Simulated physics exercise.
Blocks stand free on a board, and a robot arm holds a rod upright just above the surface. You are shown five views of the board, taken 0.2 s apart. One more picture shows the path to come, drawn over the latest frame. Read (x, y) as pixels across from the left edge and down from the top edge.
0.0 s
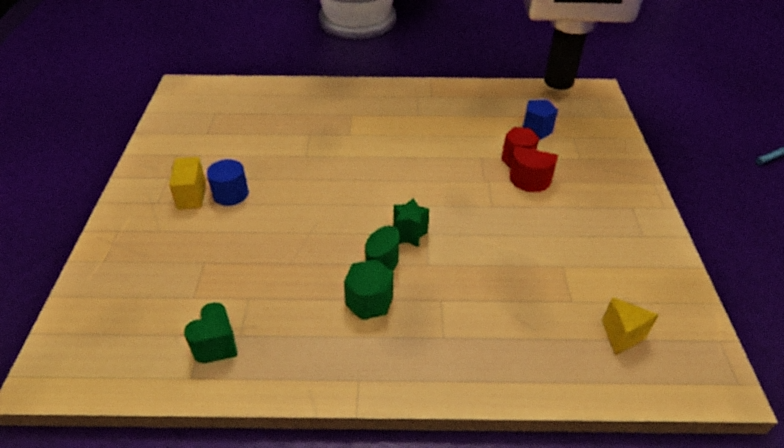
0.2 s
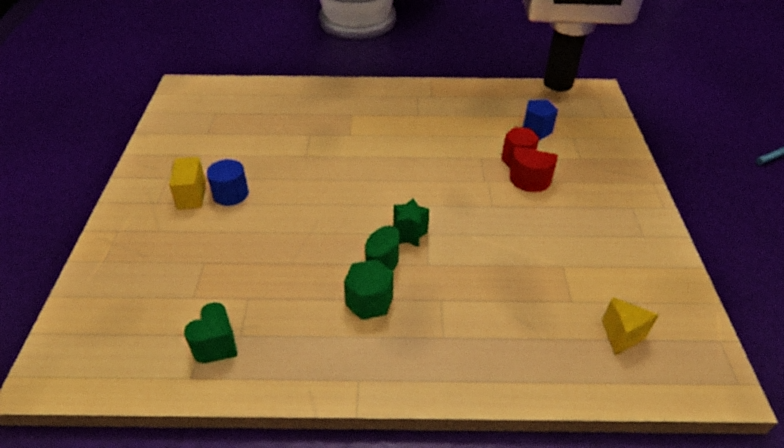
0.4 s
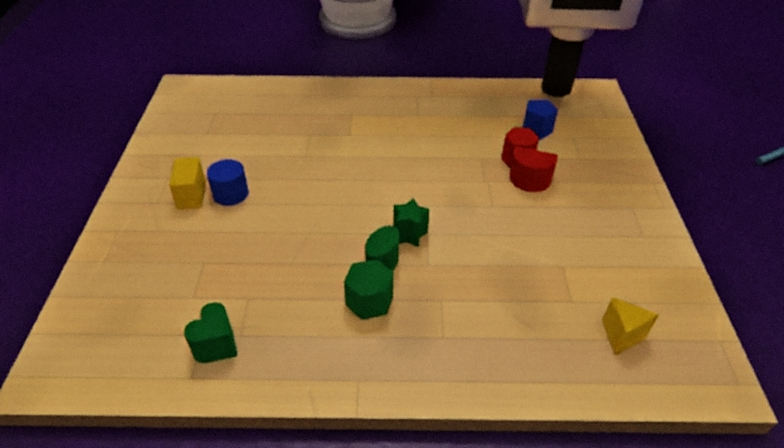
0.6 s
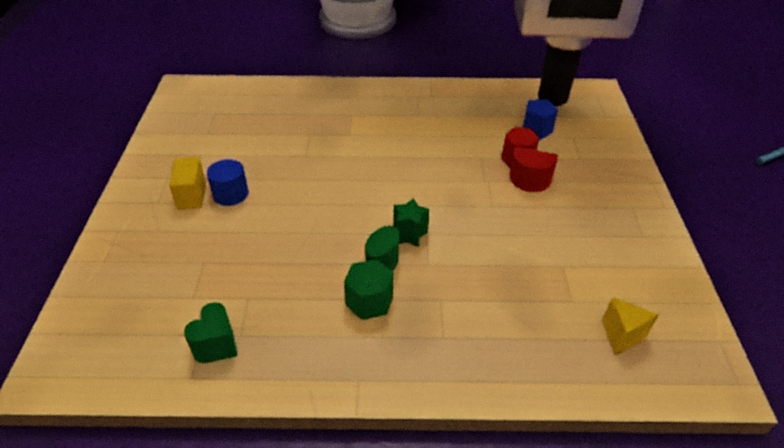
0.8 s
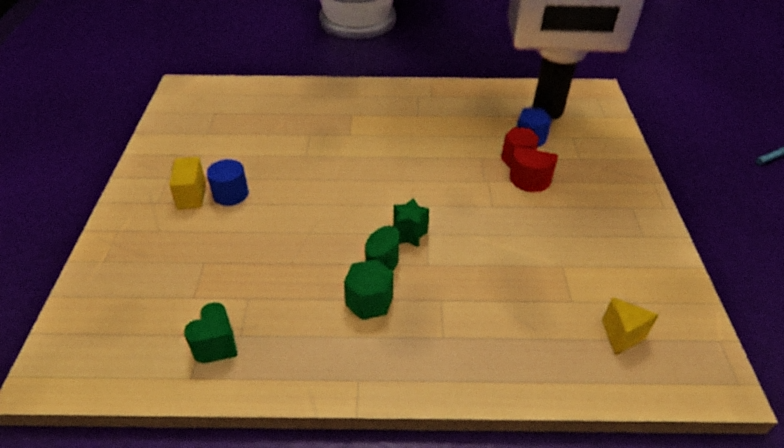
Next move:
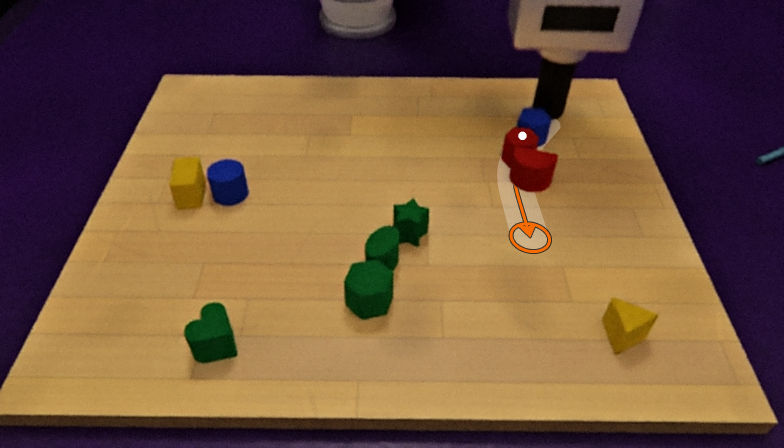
A robot arm holds a dark upright rod at the top right of a pale wooden board on a purple surface, seen from above at an angle. Red blocks and a blue one sit near the rod, three green blocks in the middle, yellow and blue at left, a green heart lower left and a yellow block lower right. The rod moves slightly toward the viewer and nudges the nearby blue block a little down and left, while the camera stays still.
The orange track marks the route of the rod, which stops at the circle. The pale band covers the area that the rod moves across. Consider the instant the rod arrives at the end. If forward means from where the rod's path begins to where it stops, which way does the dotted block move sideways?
It's pushed right.
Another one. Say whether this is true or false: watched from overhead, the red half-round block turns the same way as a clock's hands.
False.
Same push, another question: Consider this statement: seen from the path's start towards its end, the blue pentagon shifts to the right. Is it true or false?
True
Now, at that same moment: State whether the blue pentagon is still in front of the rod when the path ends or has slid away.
Slid off.
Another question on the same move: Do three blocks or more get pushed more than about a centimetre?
Answer: Yes.
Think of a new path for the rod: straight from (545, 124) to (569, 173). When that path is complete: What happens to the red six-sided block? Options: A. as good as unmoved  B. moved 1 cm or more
B (moved 1 cm or more)
Drawn move, from (545, 124) by way of (520, 153) and (517, 191) to (530, 237); the dot is on the red six-sided block.
On the path given first. One third of the way, rod at (523, 141); red six-sided block at (491, 162), turned 30° clockwise; blue pentagon at (508, 148); red half-round block at (533, 166), turned 60° anticlockwise.
Two thirds of the way, rod at (520, 179); red six-sided block at (461, 180), turned 80° clockwise; blue pentagon at (494, 179), turned 50° clockwise; red half-round block at (547, 186), turned 65° anticlockwise.
At the end, rod at (534, 224); red six-sided block at (458, 180), turned 85° clockwise; blue pentagon at (493, 190), turned 90° clockwise; red half-round block at (570, 211), turned 105° anticlockwise.
